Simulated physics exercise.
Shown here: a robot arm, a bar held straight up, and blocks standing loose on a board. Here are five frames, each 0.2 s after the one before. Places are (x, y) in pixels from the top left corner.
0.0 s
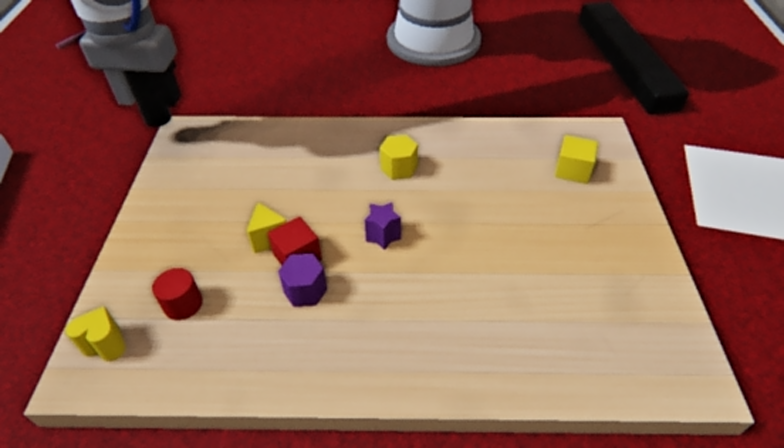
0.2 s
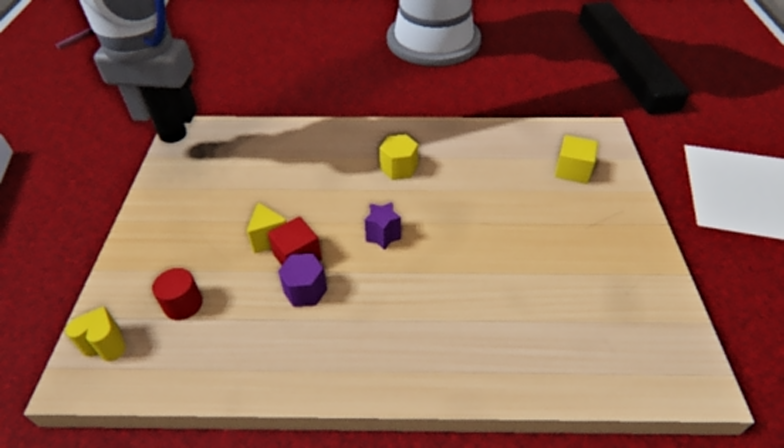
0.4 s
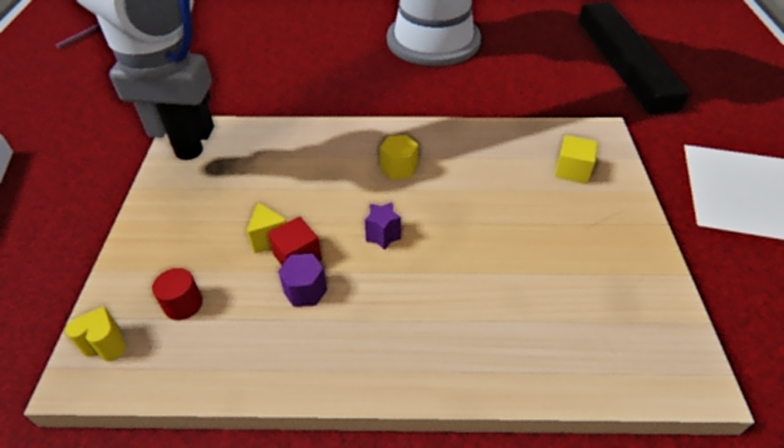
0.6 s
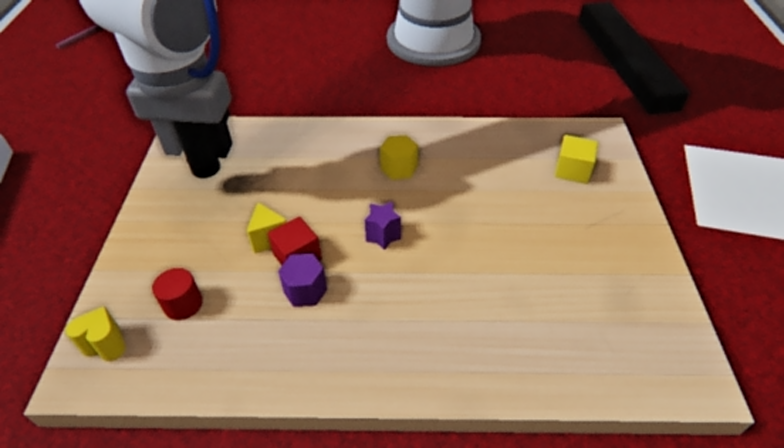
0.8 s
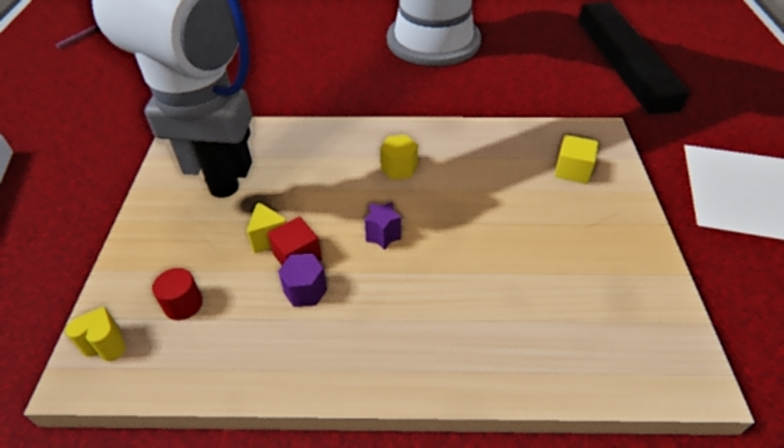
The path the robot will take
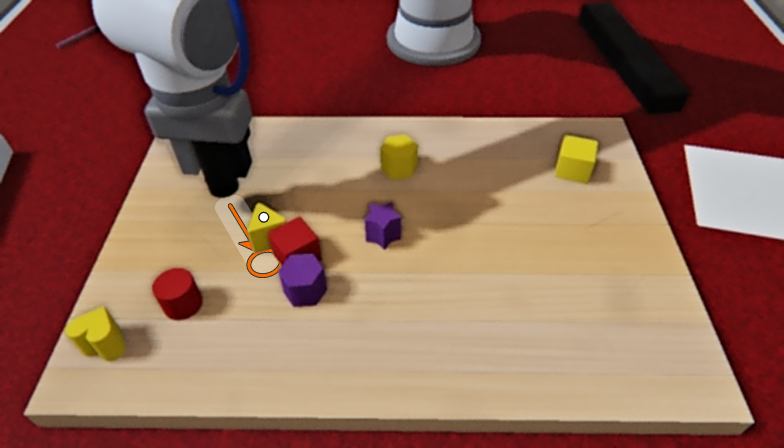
A pale wooden board lies on a red surface, seen from above and in front by a still camera. Yellow, red and purple blocks sit loose on it, several clustered left of centre, with a yellow cube at upper right and a white sheet beyond. From the upper left, a grey and white robot arm moves its upright black bar down and rightward toward the yellow triangle, while every block stays put.
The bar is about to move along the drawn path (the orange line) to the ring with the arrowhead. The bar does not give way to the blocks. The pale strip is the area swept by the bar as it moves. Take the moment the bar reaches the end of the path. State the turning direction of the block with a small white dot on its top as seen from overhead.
Overhead view: Anti-clockwise.
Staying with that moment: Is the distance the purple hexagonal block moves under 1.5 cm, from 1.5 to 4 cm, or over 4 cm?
Displacement: Within 1.5 cm.
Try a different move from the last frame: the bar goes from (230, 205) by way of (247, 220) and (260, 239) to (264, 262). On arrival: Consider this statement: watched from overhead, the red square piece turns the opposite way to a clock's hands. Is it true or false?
False
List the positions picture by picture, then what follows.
The first picture shows lower end of the bar at (159, 120), tops of blocks, red circular block at (172, 283), yellow triangular block at (264, 217), red square piece at (293, 234), purple hexagonal block at (301, 269).
The second picture shows bar at (174, 136), blocks as before.
The third picture shows bar at (189, 152), blocks as before.
The fourth picture shows bar at (206, 170), blocks as before.
The fifth picture shows bar at (225, 189), red circular block at (172, 283), yellow triangular block at (264, 217), red square piece at (293, 234), purple hexagonal block at (301, 269).
The drawn path runs in a line from (230, 205) to (265, 263); the dot is on the yellow triangular block.
What follows on the original path. One third of the way, bar at (236, 207); nothing pushed yet.
Two thirds of the way, bar at (248, 226); yellow triangular block at (275, 219); red square piece at (299, 236).
At the end, bar at (260, 246); red circular block not moved; yellow triangular block at (281, 219), turned 35° anticlockwise; red square piece at (309, 238), turned 25° clockwise; purple hexagonal block at (304, 271).
